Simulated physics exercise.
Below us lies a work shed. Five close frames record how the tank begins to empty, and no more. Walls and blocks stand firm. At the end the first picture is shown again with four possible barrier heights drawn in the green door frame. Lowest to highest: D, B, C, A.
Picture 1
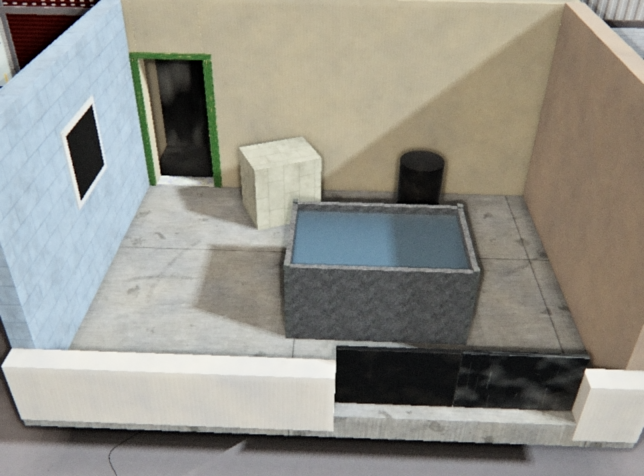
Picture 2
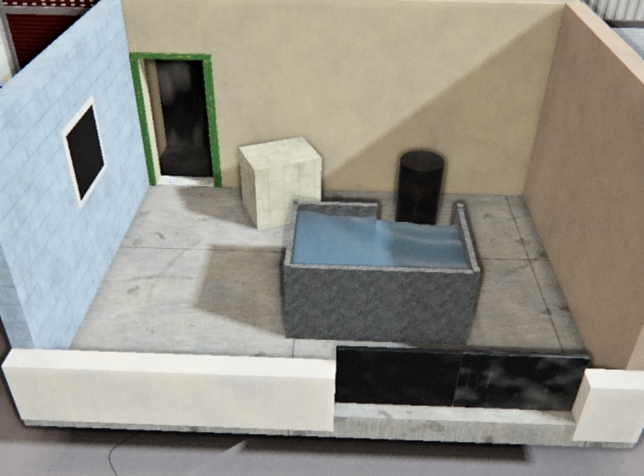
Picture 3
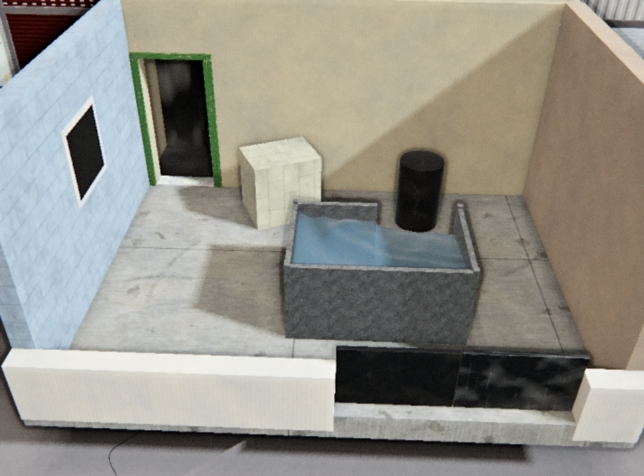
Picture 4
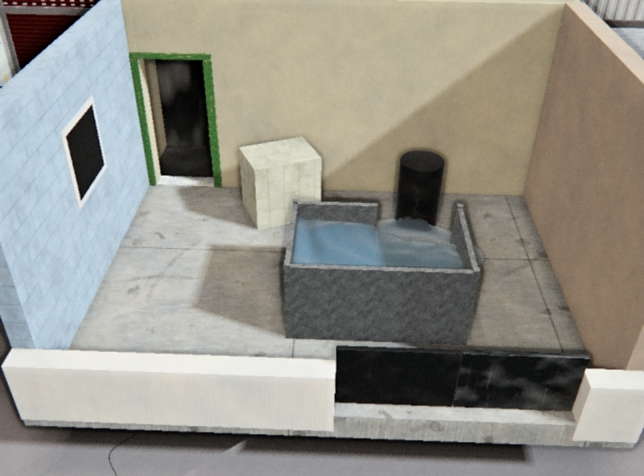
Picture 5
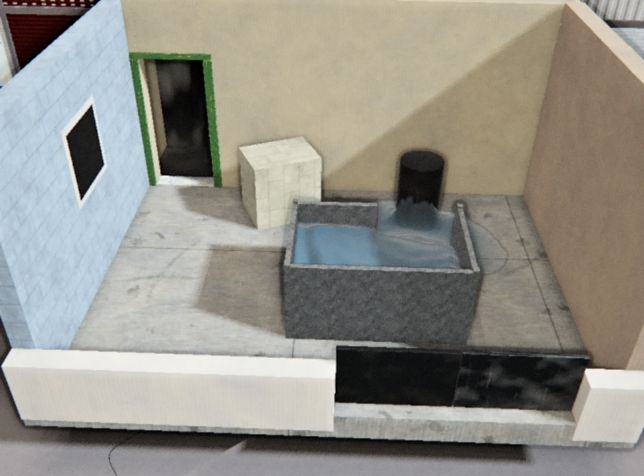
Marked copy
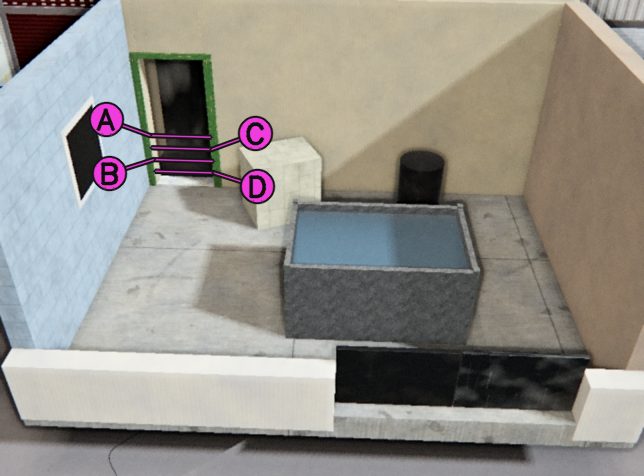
Work shed where a gap opens in a grey tank's back wall, the water inside sinking, churning and spreading across the floor.
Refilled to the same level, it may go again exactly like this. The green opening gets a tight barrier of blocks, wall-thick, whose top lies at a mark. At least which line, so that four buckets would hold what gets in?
Height D just does it.
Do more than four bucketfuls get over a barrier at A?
No, not at all.
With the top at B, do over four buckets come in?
No, that is safe.
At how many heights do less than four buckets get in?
All of the four.
In magenta, A at (180, 136); B at (183, 160); C at (181, 148); D at (184, 172); from the bottom up D, B, C, A.
With A, nothing gets over.
With B, nothing gets over.
With C, nothing gets over.
With D, nothing gets over.
